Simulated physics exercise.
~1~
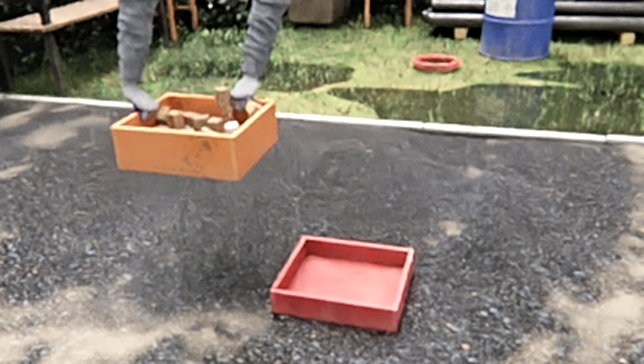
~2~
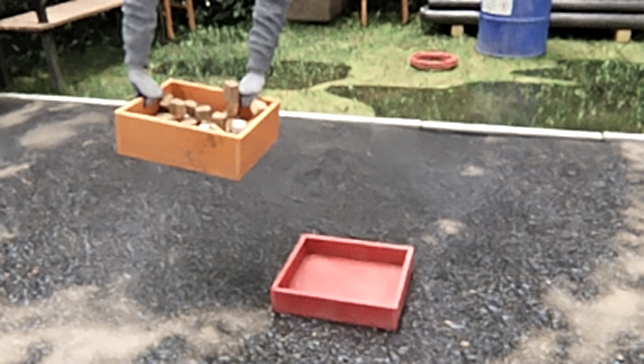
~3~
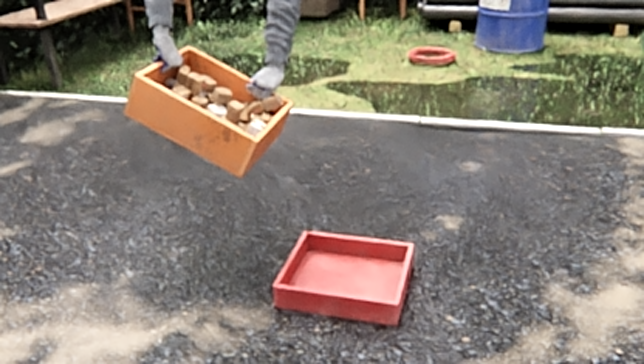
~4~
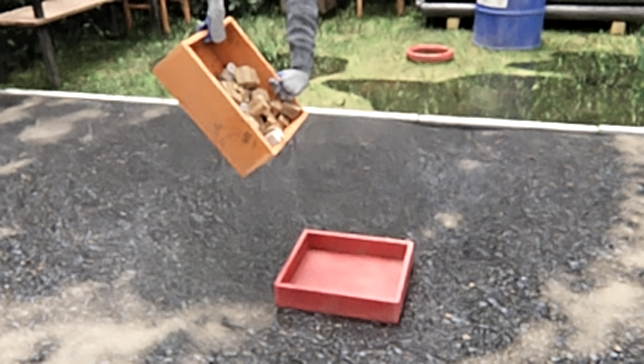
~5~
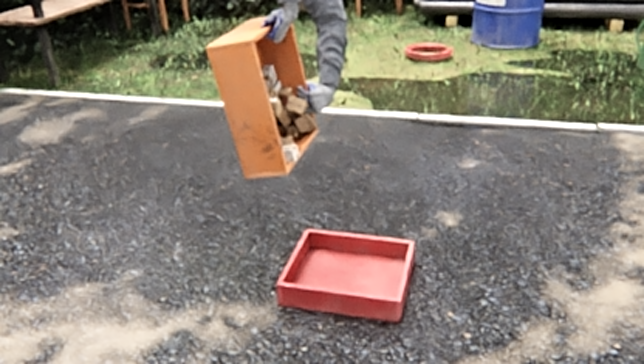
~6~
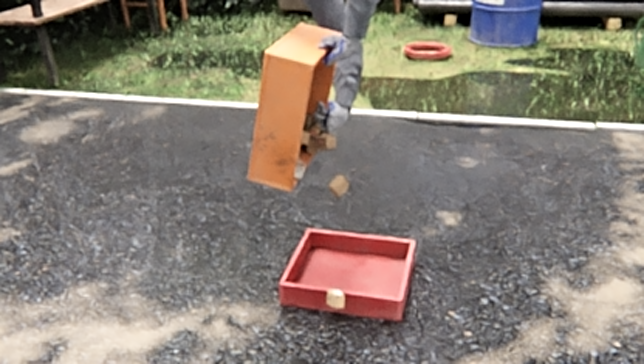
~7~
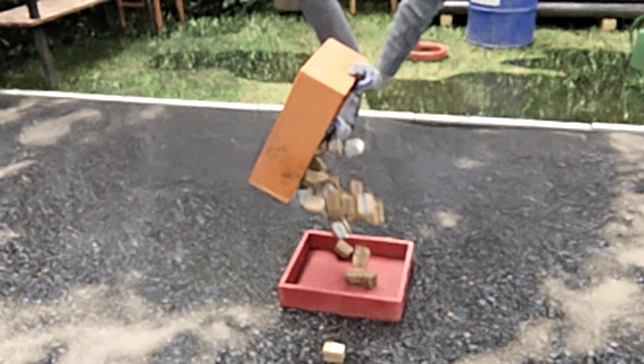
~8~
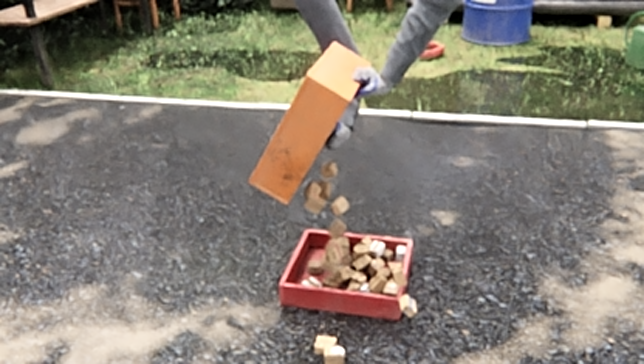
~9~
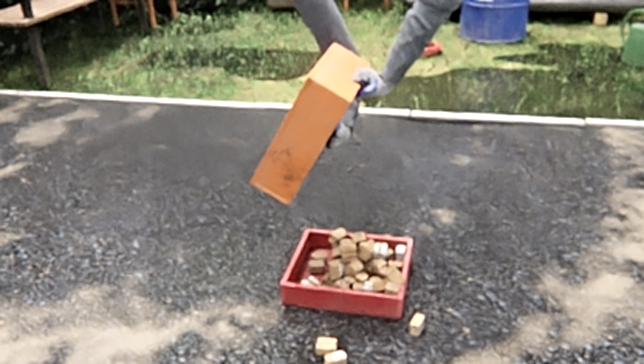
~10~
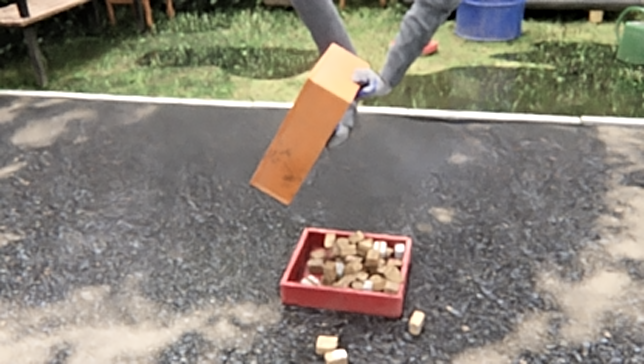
On dark gravelly ground beside a grassy, puddled patch, gloved hands tip an orange crate of small wooden blocks over a red tub until the blocks tumble out. Most end up heaped in the tub, with three on the ground beside it, while the hands hold the crate tilted above.
